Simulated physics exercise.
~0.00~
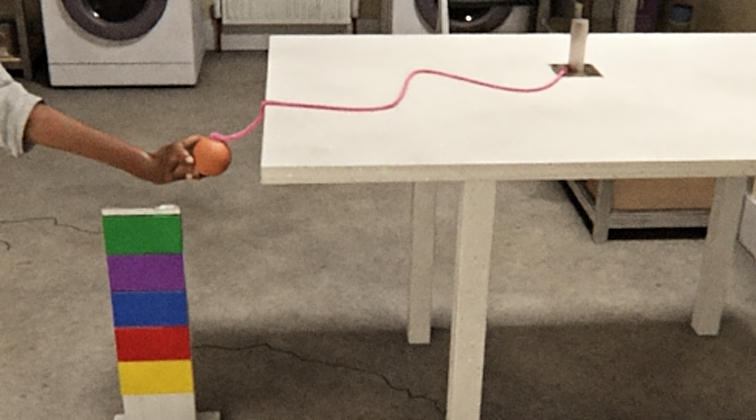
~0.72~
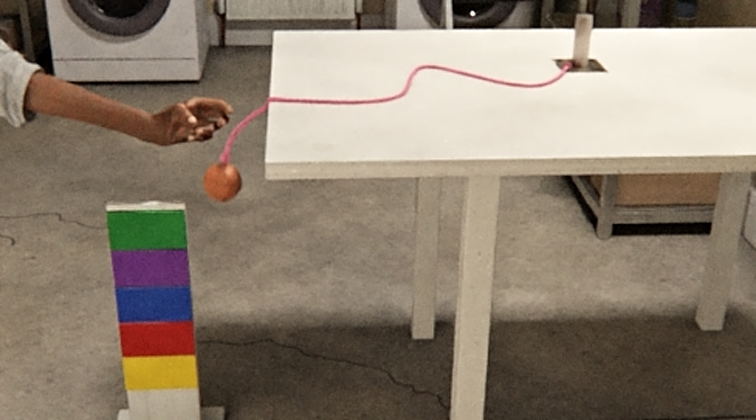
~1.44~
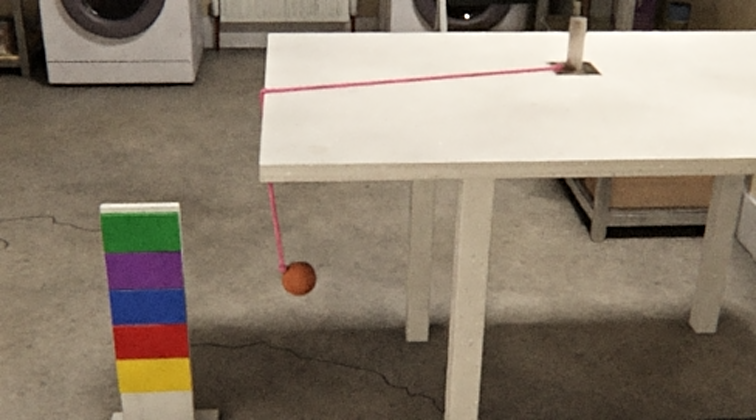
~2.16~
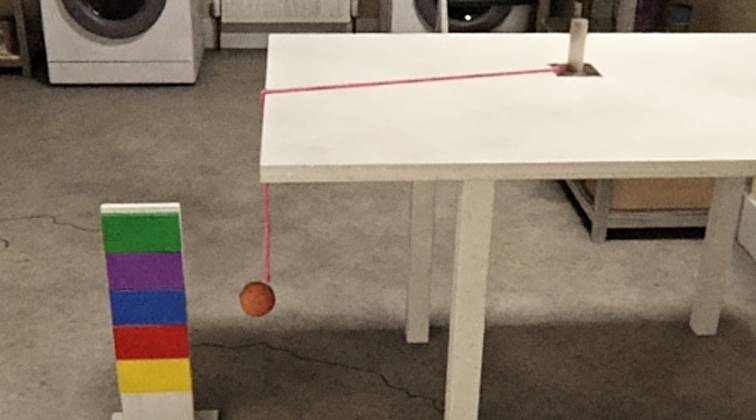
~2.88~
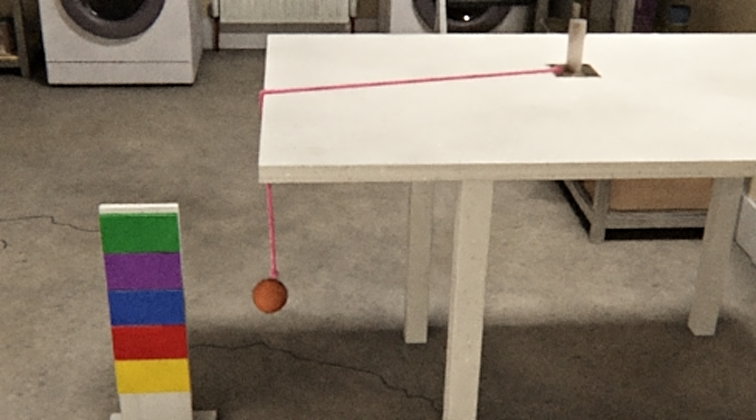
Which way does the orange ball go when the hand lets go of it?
It moves down, dropping below the edge of the table on its cord.
